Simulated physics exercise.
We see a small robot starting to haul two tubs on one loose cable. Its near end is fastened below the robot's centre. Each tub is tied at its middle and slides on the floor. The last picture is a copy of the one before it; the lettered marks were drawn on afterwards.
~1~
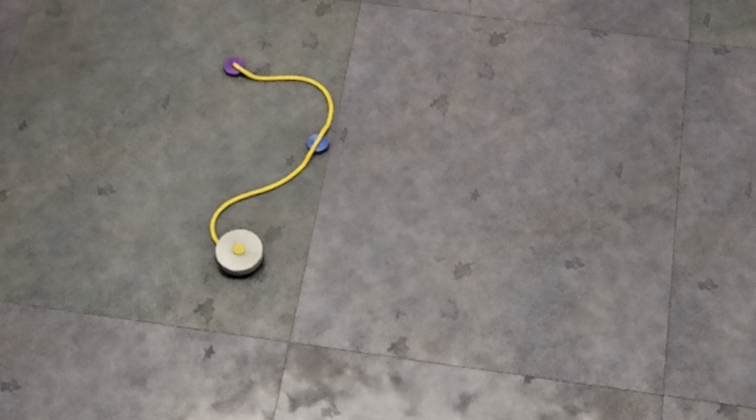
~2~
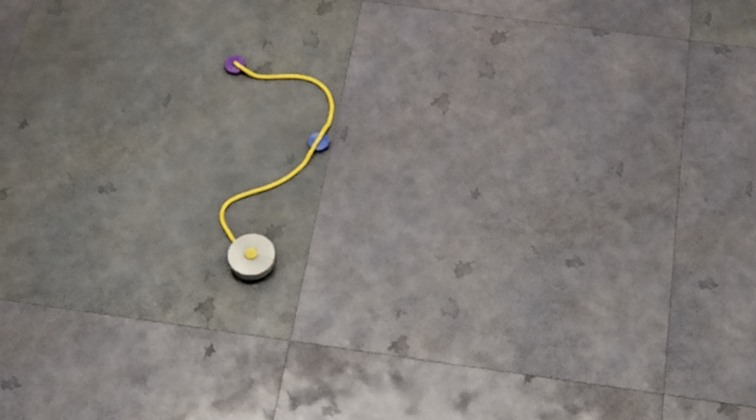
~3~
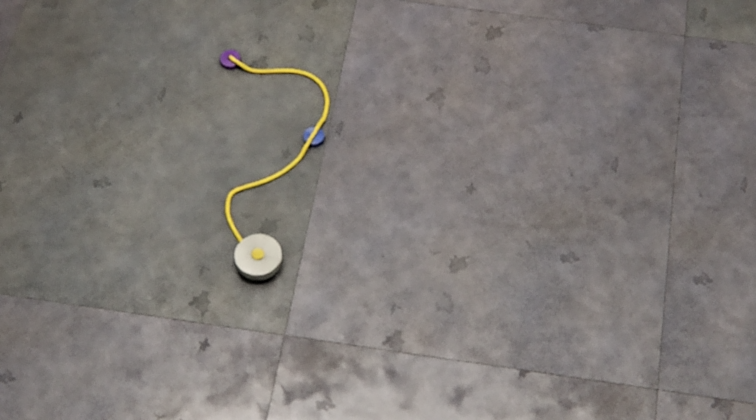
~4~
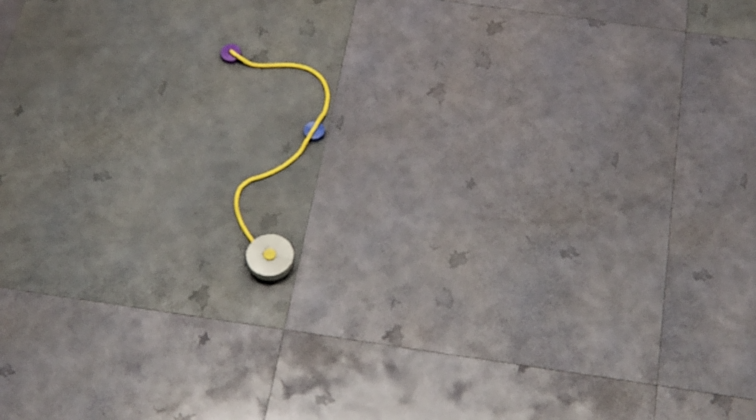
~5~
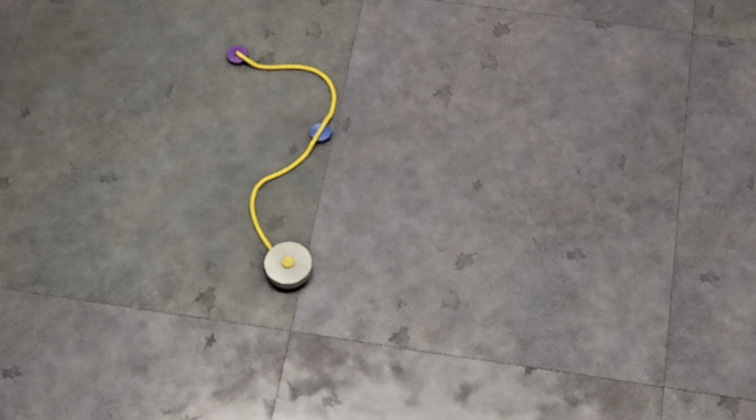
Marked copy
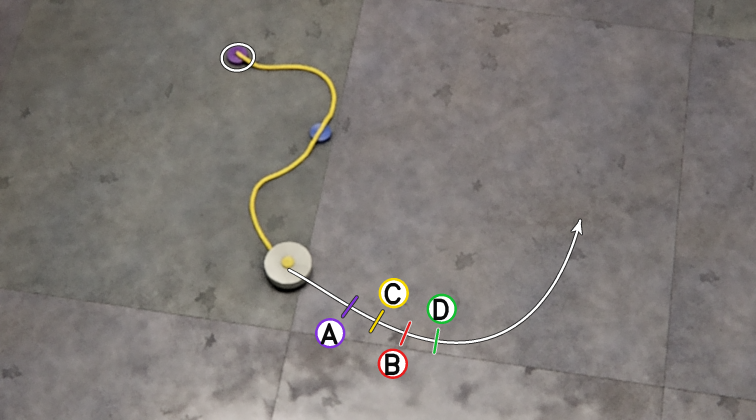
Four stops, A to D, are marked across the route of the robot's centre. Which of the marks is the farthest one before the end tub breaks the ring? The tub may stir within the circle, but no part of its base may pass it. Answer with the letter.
As far as tick B.
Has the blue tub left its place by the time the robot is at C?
By then, yes.
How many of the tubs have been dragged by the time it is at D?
Two.
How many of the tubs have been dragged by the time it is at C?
One.
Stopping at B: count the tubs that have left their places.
One.
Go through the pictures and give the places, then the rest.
Robot (240, 253); purple tub (234, 67); blue tub (318, 144), in the first picture.
Robot (252, 258); purple tub (235, 65), in the second picture.
Robot (259, 258); purple tub (230, 59), in the third picture.
Robot (270, 258); purple tub (231, 53), in the fourth picture.
Robot (288, 266); purple tub (238, 55); blue tub (321, 133), in the fifth picture.
On the marked copy, A at (350, 307); B at (406, 333); C at (377, 321); D at (436, 341); the ring at (238, 57); the route from (289, 270) via (464, 343) to (580, 221).
Following B. Soon after the start, robot (327, 289); purple tub (238, 55); blue tub (321, 133).
Later, robot (368, 313); purple tub (238, 55); blue tub (325, 147).
In the end, robot (406, 330); purple tub (238, 55); blue tub (331, 169); the ringed tub at the far end is still in its ring.
As for the rest, A is safe but short; C is safe but short; D drags the last tub to (246, 66).
